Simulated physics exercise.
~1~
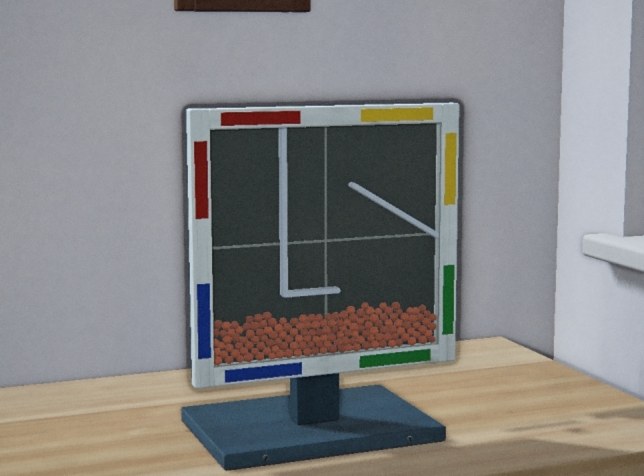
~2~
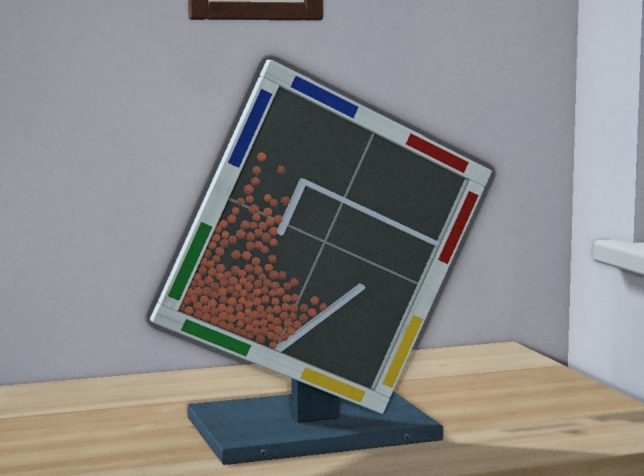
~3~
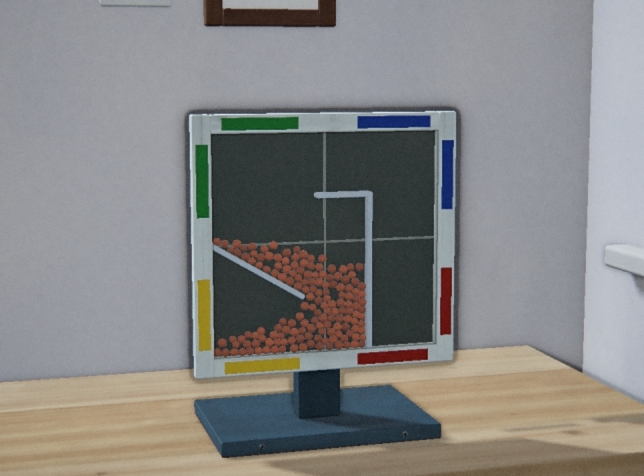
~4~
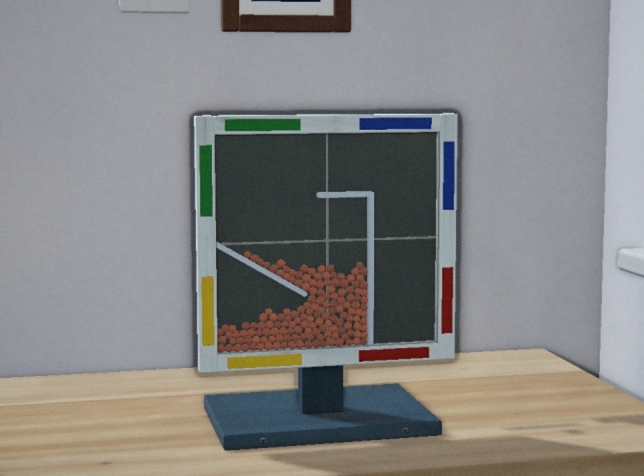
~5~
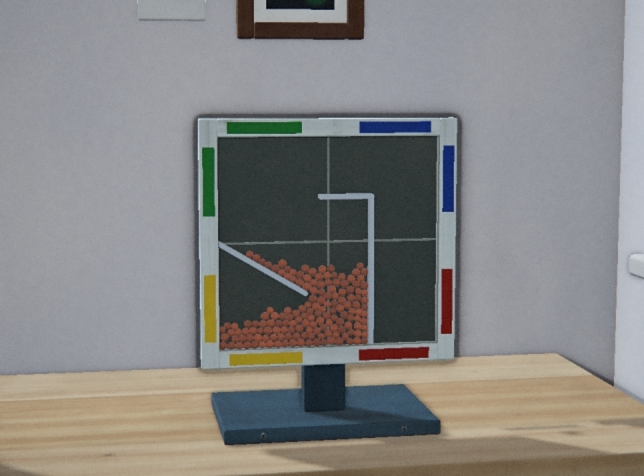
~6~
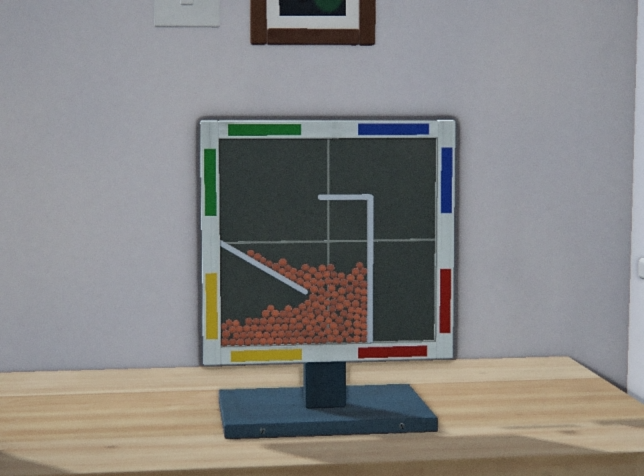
At the start, a square, dark-faced box with coloured tape around its rim stands upright on a blue base, orange beads spread along its bottom. The box turns clockwise, and the beads pile into the lower left corner on the green side, with a few tumbling loose above. It comes to a stop upside down, as beads pour over the slanted bar and gather against the long upright wall. The heap sinks a little and settles while the view drifts slightly sideways. Finally the beads lie still, mostly in the yellow quarter with the rest in the red, leaving blue and green empty.
